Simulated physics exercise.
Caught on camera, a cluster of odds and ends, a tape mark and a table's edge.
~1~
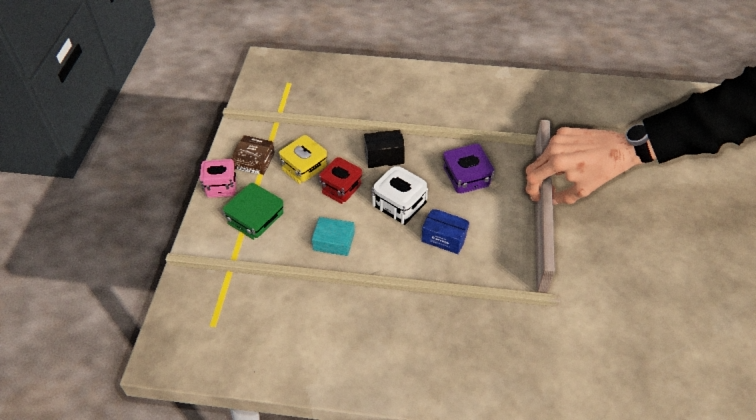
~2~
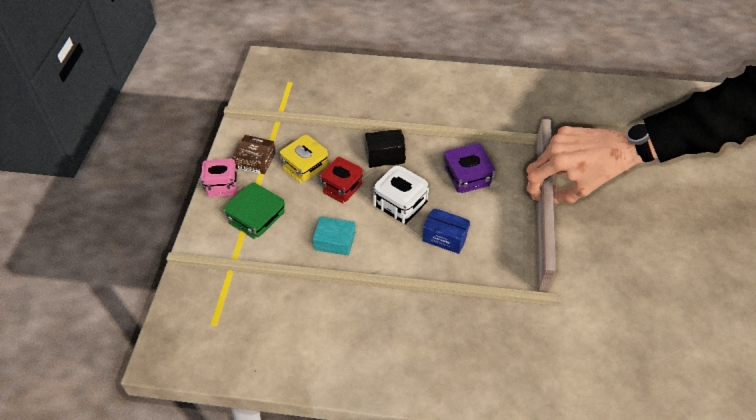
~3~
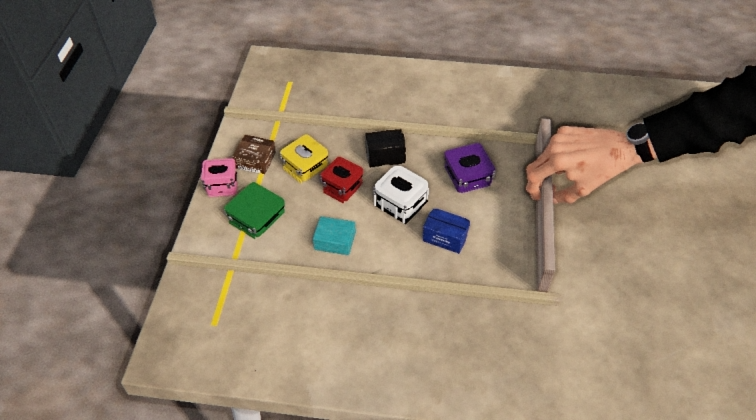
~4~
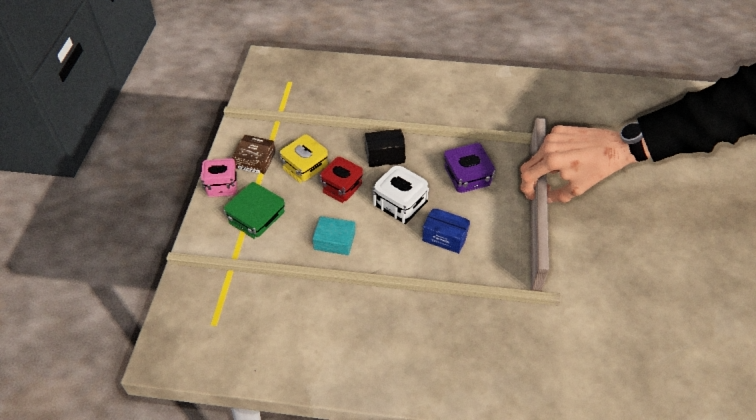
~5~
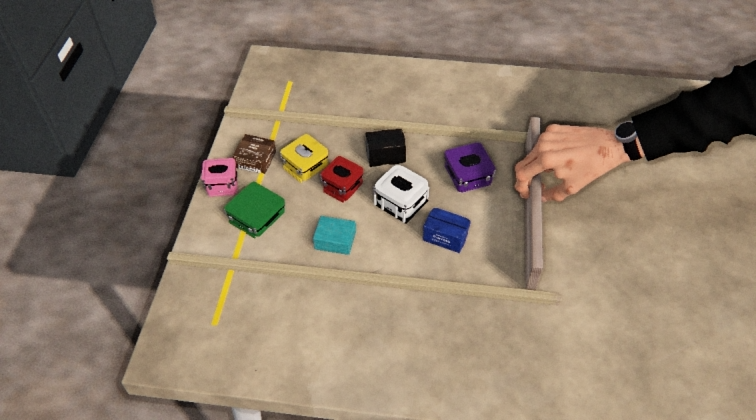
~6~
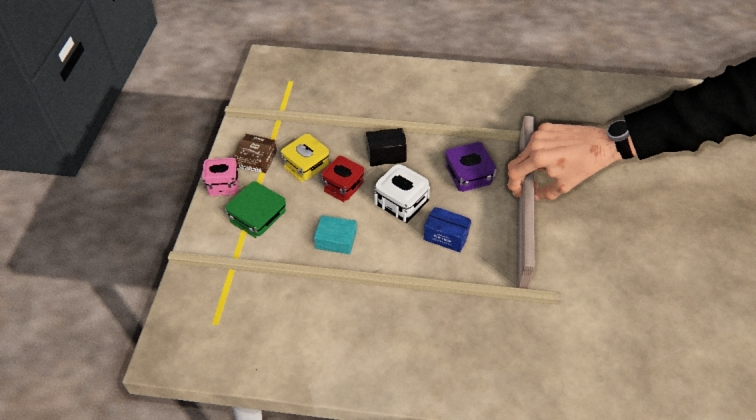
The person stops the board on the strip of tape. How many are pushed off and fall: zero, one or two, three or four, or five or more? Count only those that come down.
The number that fall off is three or four.
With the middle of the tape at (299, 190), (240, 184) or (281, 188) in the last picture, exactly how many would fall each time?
The counts: 1, 7 and 1.
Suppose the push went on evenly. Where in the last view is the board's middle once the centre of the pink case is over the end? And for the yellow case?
At (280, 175) for the pink case; at (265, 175) for the yellow case.
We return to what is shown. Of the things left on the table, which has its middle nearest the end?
That is the black box.
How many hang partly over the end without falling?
Overhanging: 3.
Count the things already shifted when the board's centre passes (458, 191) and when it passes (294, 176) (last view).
First 2, then 10.
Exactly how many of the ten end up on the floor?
The count is 4.
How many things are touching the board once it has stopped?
It touches 3.
Soon after, none off yet; pink case at rest near (221, 177); brown box at rest near (256, 153); green case at rest near (257, 210).
Then, none off yet; pink case at rest near (220, 176); brown box moved about its own width near (235, 150); green case moved a little near (241, 205).
At rest, the number that fall off is three or four; fallen, yellow case, green case, brown box and pink case.
